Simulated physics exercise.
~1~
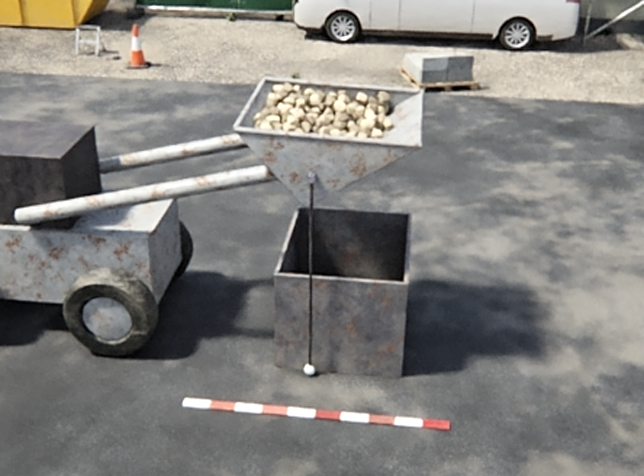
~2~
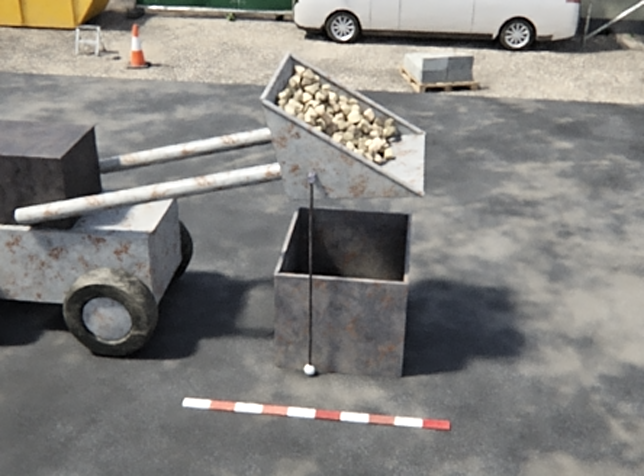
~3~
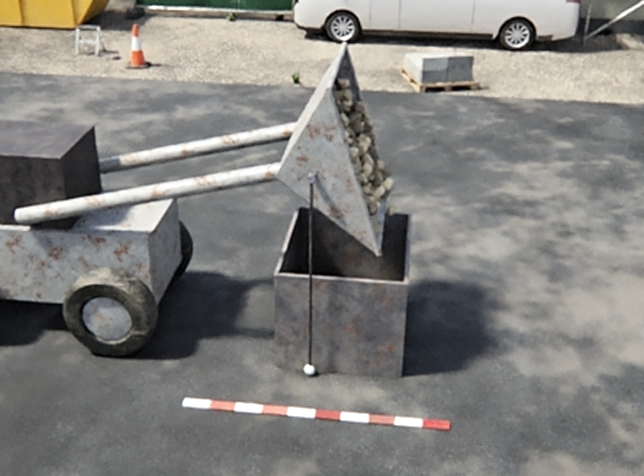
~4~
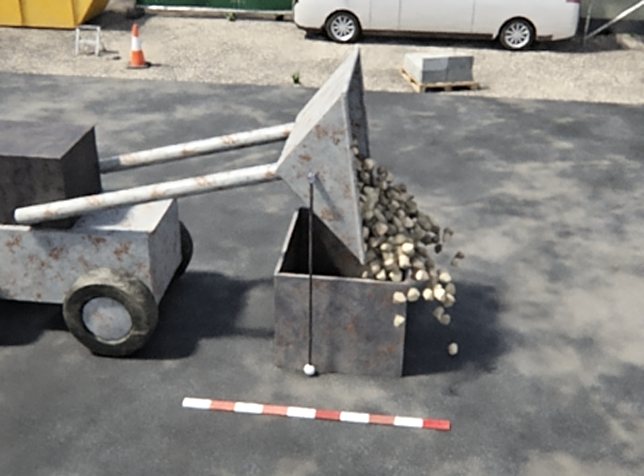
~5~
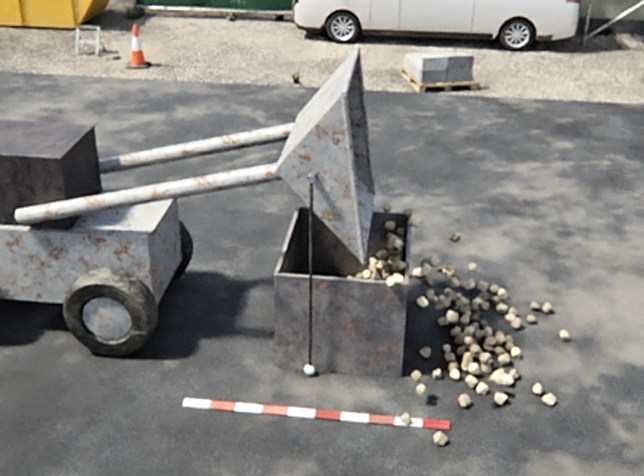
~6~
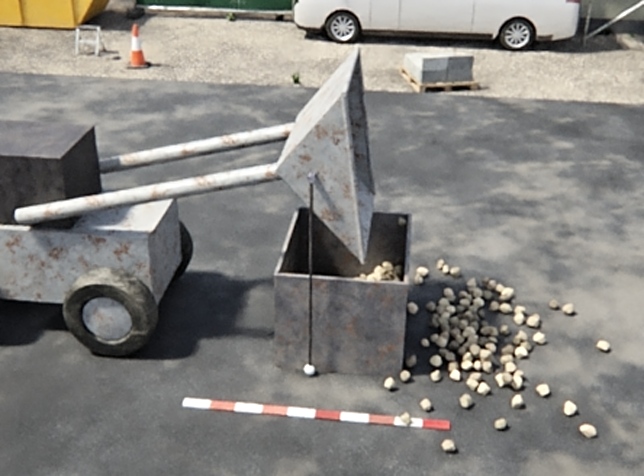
A grey, rust-marked loader with a dark block on top stands at the left of a sunlit asphalt yard, seen from slightly above, its two arms holding a bucket of pale stones over an open dark metal bin. A red-and-white striped bar lies in front, while an orange cone and a white van stand behind. The bucket tips steeply to the right, its stones staying in at first. Then they spill from its lower edge, some dropping into the bin and others tumbling past its right side. The bucket stops, leaving stones inside the bin and many scattered on the ground.
